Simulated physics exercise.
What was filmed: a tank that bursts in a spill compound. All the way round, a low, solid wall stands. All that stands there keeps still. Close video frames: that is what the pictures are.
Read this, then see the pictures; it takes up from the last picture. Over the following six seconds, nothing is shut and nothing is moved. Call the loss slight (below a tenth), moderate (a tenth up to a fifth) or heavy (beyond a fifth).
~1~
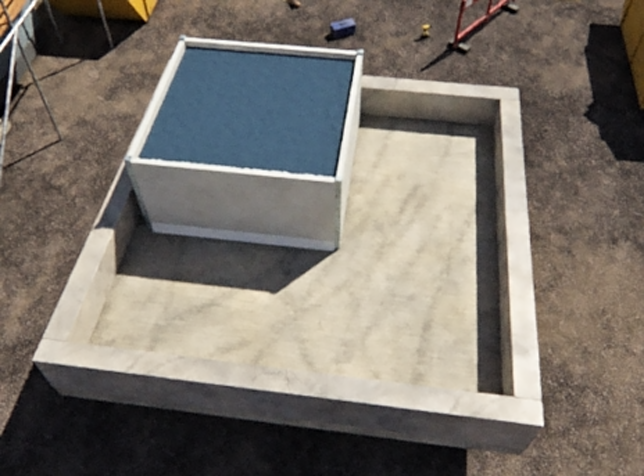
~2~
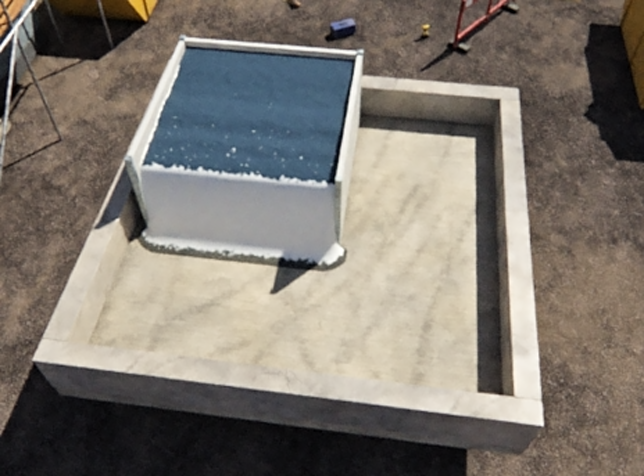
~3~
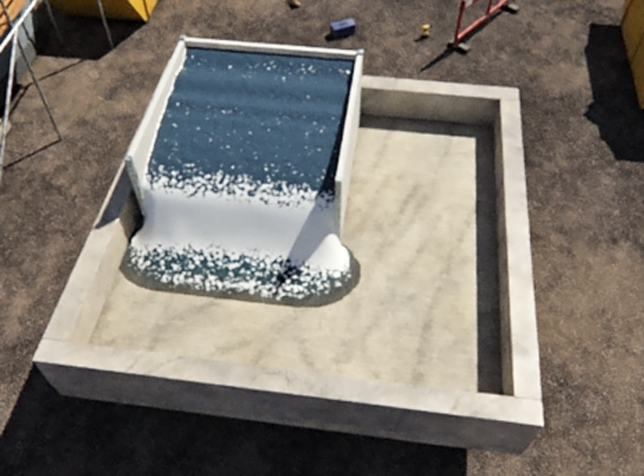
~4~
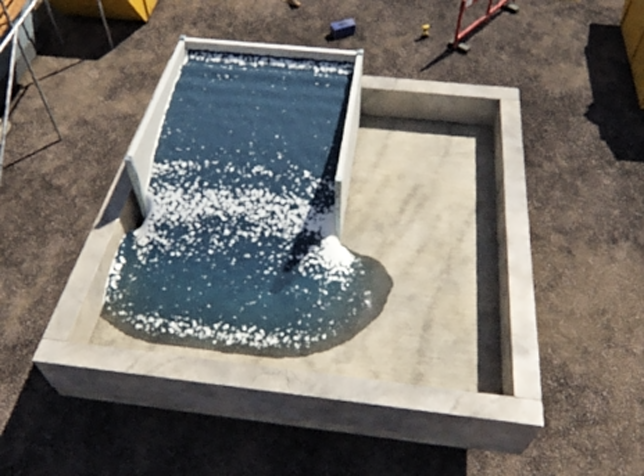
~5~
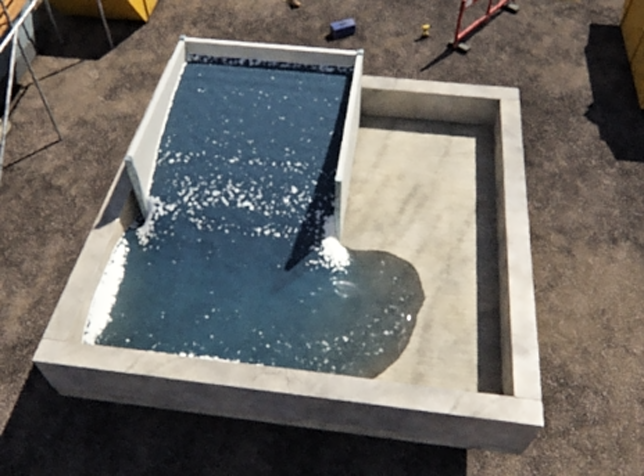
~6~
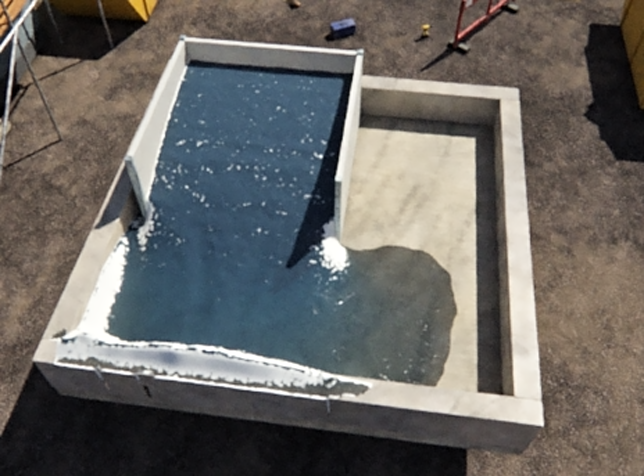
Moderate.
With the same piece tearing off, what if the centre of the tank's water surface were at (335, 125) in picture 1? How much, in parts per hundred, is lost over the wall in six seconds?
About 14 per cent.
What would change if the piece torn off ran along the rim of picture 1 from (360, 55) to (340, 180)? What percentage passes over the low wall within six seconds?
Roughly 14 %.
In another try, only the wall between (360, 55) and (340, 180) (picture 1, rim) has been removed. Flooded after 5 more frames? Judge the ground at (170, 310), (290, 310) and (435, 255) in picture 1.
First point bare, second point bare, third point swamped.
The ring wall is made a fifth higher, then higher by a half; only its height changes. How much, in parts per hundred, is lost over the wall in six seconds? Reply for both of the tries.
Around 8 percent for the first try and around 4 percent for the second, I'd say.
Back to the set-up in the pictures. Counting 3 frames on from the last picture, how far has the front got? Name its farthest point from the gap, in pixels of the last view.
I'd say at around (494, 414).
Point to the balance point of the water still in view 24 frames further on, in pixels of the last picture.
Roughly (324, 239) in the last picture.
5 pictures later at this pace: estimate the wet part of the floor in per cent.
That should be about 65 %.
A moment on, water covers 50 % of the floor; the low wall has let 1 % over.
Next, water covers 55 % of the floor; the low wall has let 3 % over.
Then, water covers 80 % of the floor; the low wall has let 13 % over.
Later, water covers 80 % of the floor; the low wall has let 14 % over.
In the end, water covers 75 % of the floor; the low wall has let 15 % over.
